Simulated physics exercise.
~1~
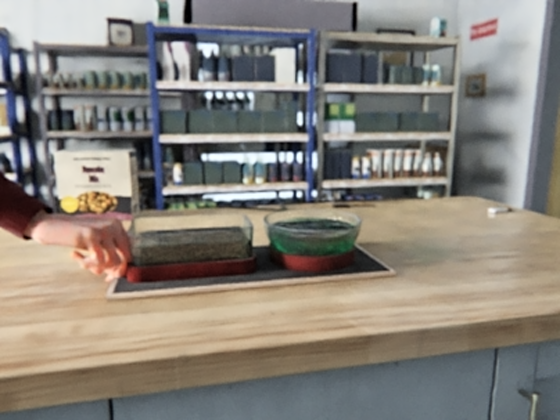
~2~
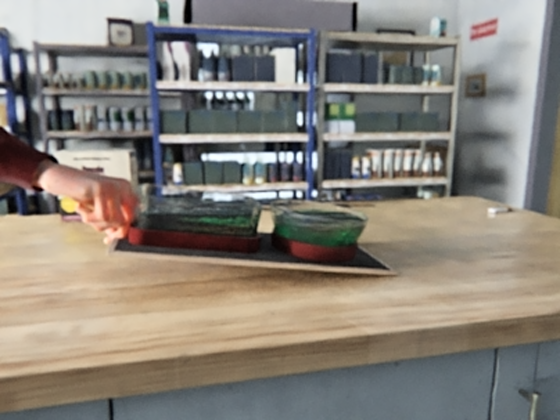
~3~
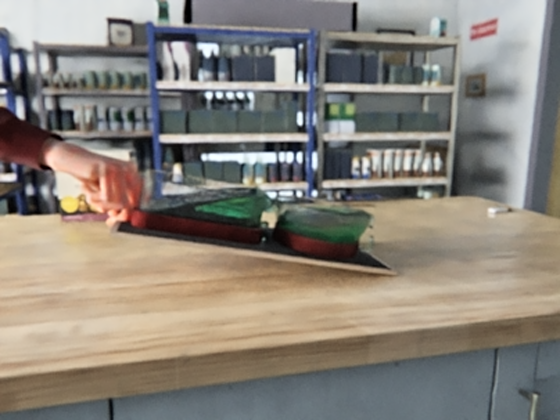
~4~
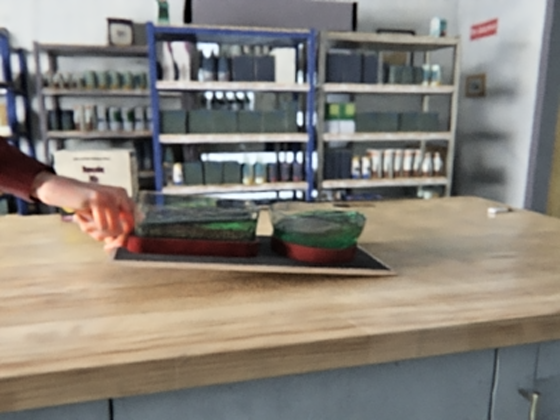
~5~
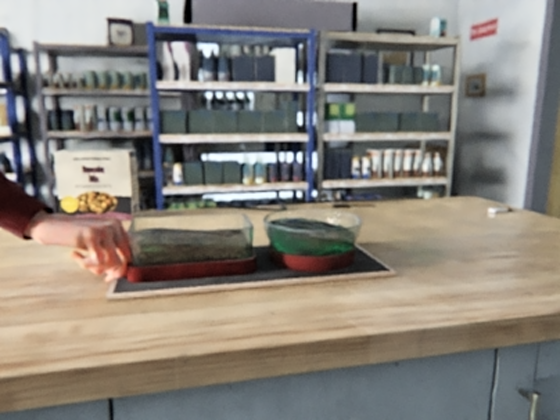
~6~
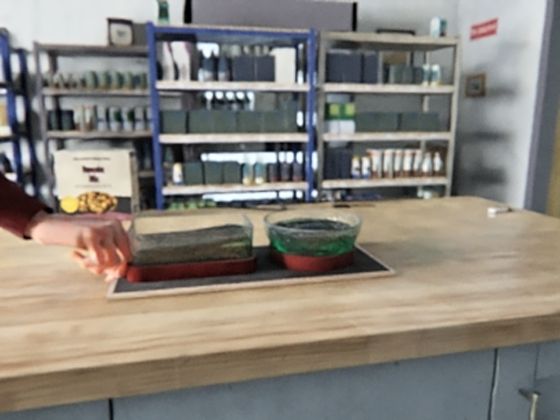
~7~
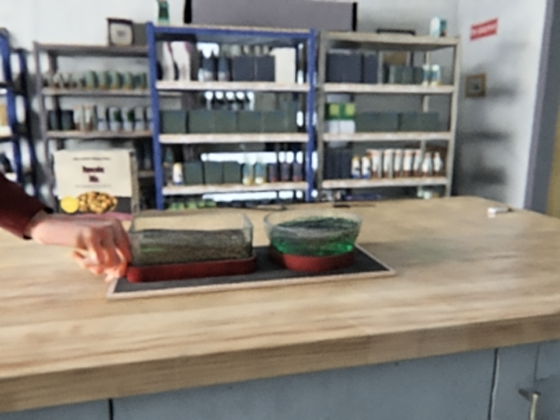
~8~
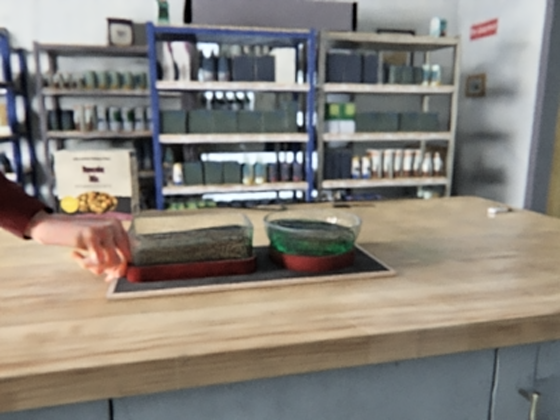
A hand tilts a tray holding two water-filled glass dishes, then lowers it flat again.
